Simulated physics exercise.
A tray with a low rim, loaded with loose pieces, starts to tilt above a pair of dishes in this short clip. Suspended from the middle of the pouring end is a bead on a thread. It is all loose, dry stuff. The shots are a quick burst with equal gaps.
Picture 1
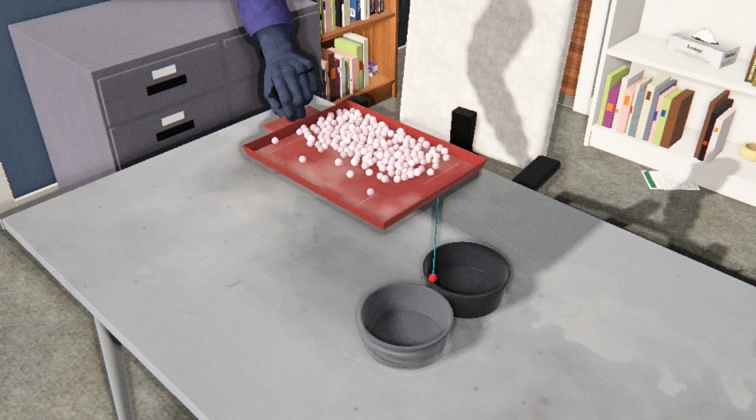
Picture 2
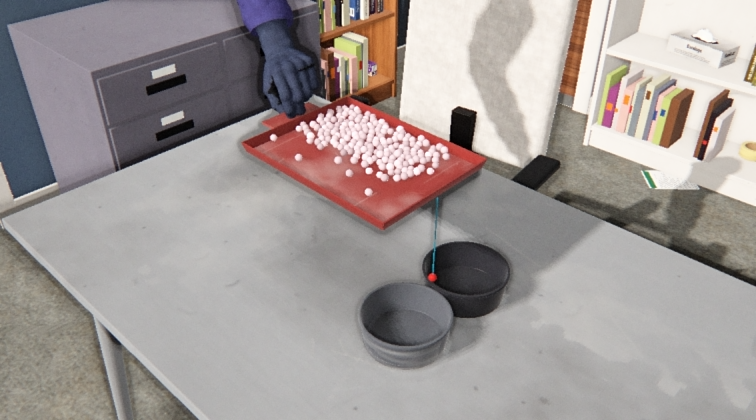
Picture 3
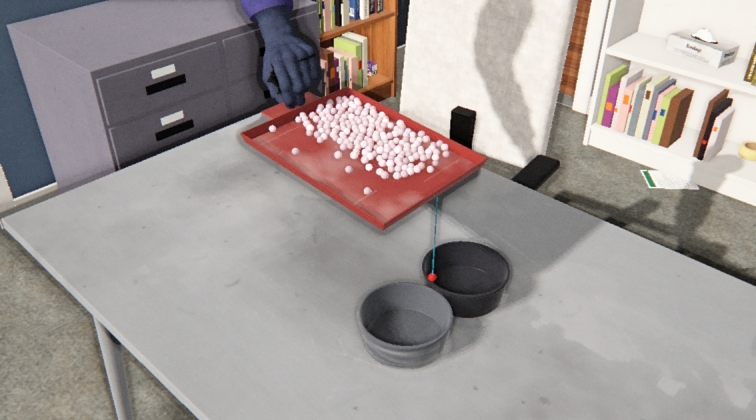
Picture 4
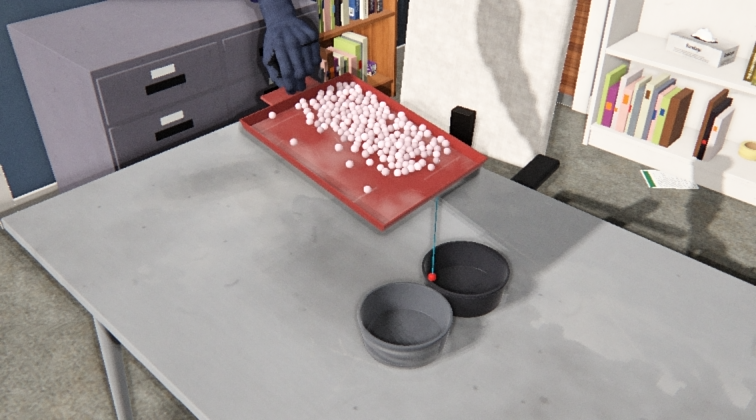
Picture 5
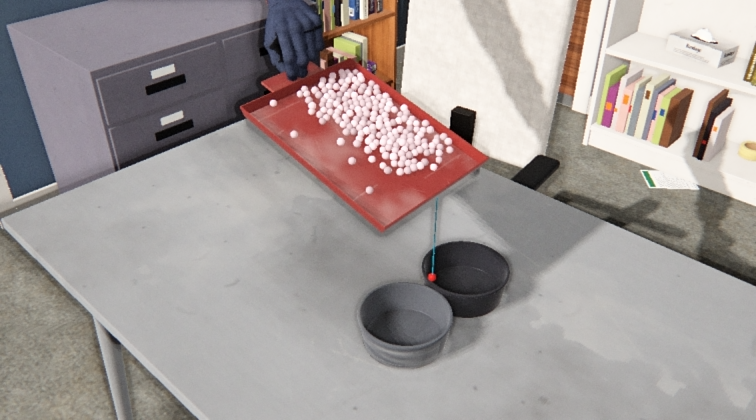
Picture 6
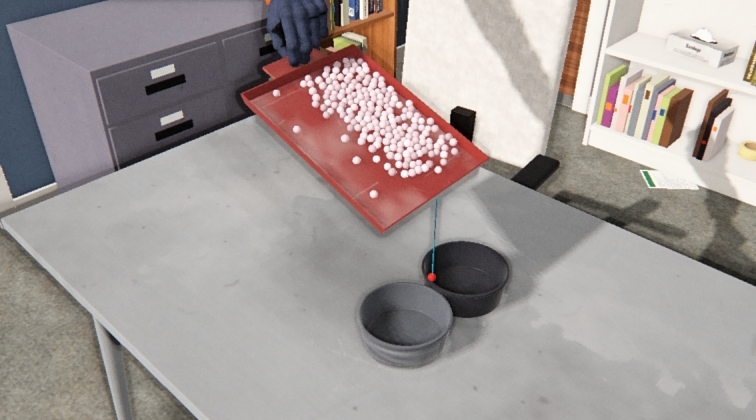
A red tray loaded with small pale pink balls sits nearly level above two round dishes on a grey table, a gloved hand at its far end. The hand lifts that end, slowly and then more steeply, and the balls shift and spread a little toward the lower end while the red bead hangs almost still.
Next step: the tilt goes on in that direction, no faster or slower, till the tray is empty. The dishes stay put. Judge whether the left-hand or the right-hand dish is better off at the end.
The left-hand dish is better off.
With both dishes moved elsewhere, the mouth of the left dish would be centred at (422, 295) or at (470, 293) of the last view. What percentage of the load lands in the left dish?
About 20 and 30 per cent respectively.
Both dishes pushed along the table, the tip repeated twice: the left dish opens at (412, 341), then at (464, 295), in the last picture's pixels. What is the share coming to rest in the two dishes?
You'd see around 80 per cent and then around 40 per cent.
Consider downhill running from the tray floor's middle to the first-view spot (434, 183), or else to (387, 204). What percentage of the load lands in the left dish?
About 0 % and about 50 %.
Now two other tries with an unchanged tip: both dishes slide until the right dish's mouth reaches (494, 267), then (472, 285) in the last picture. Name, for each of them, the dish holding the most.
Place 1 - the dish at left; place 2 - the dish at left.
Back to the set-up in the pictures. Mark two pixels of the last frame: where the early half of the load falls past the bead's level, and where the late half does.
I'd say close to (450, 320) at first and close to (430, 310) later on.
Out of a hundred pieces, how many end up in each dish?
Final share: Left dish at 40 per cent, right dish at 10 per cent.
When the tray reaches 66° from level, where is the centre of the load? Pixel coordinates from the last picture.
I'd mark the middle close to (443, 238).
Soon after the last picture, tray tipped steeply; about a third on the tray; a small part in the left dish; a stray few in the right dish; a small part outside both; about a third in the air.
A little later, tray tipped past a quarter turn; about a third in the left dish; a small part in the right dish; about half outside both; a small part in the air.
Later still, tray tipped past a quarter turn; about a third in the left dish; a small part in the right dish; about half outside both.
By the end, tray tipped past a quarter turn; about a third in the left dish; a small part in the right dish; about half outside both.
